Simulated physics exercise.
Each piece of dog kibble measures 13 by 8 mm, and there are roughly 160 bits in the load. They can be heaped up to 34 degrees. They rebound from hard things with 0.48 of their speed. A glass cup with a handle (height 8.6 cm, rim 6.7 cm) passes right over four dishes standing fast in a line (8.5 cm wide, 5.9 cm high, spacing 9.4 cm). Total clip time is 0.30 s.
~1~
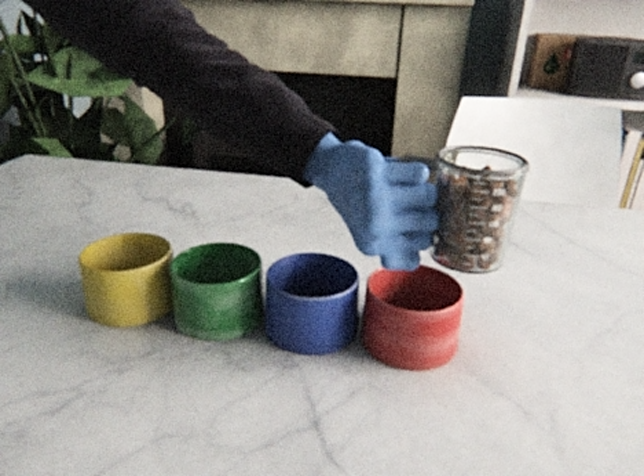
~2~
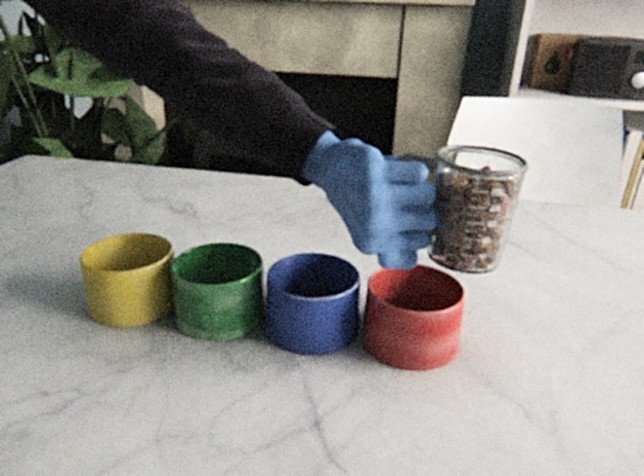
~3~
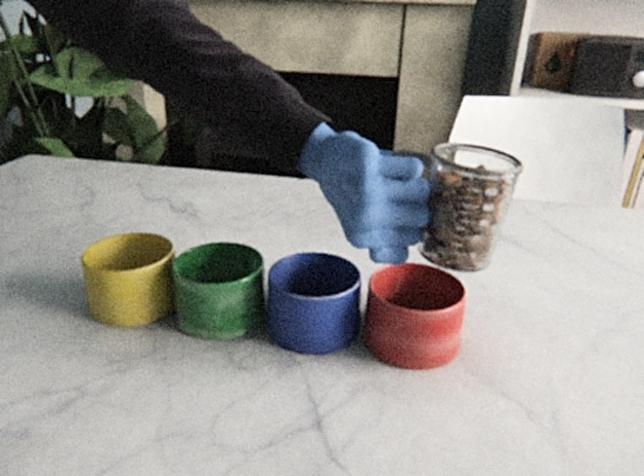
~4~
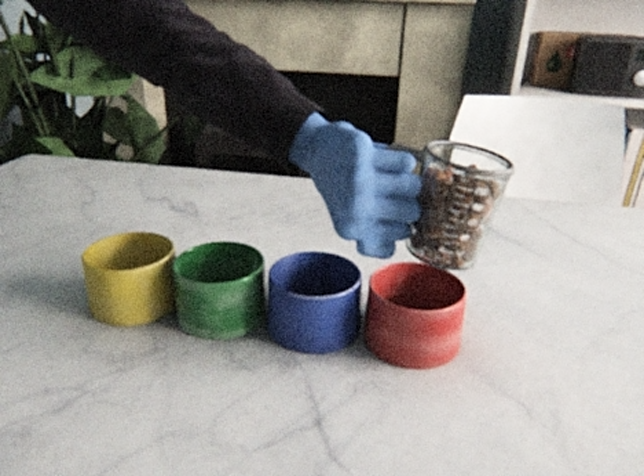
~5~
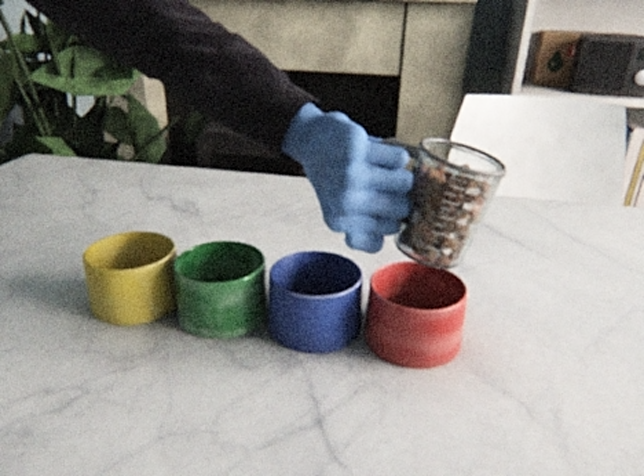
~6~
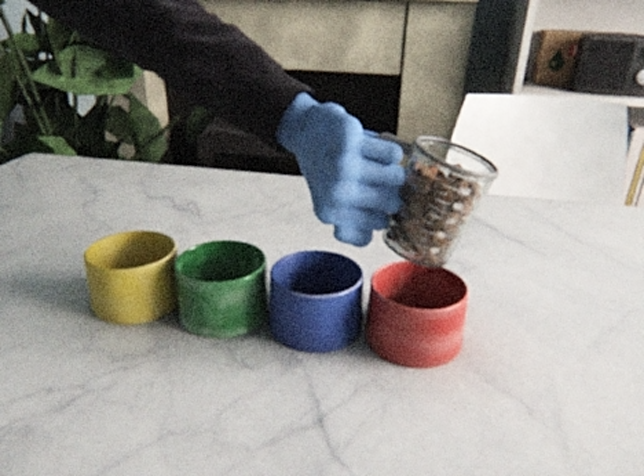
The clip opens on yellow, green, blue and red dishes lined up on a marble table, with a blue-gloved hand holding a glass cup of brown pieces behind the red one. The hand moves the cup slightly left while gradually tilting it leftward, and the dishes stay in place.
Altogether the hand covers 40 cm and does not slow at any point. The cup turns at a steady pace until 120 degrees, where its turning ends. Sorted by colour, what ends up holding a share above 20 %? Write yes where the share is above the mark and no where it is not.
Red dish: No, blue dish: No, green dish: Yes, yellow dish: No, counter: No.
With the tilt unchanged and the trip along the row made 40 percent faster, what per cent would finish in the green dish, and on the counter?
Shares: Green 0, counter 0.
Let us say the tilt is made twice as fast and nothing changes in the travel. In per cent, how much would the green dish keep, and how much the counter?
In that case the green dish gets 0 and the counter gets 10.
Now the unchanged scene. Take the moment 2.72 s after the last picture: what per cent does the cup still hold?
My guess is near 0 per cent.
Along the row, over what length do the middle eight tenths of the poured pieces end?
6 cm.
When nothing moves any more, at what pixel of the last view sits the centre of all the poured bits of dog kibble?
Roughly pixel (219, 292).
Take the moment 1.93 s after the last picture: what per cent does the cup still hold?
Roughly 5 per cent.
Then, 1.16 s after the last picture, tilt 91 degrees; cup holds 100 %.
Then, 1.93 s after the last picture, tilt 120 degrees; cup holds 5 %, blue 5 %, green 85 %.
Then, 2.72 s after the last picture, tilt 120 degrees; cup holds 0 %, blue 5 %, green 85 %, yellow 5 %.
In the end, red 0 %, blue 5 %, green 85 %, yellow 5 %, counter 10 %.
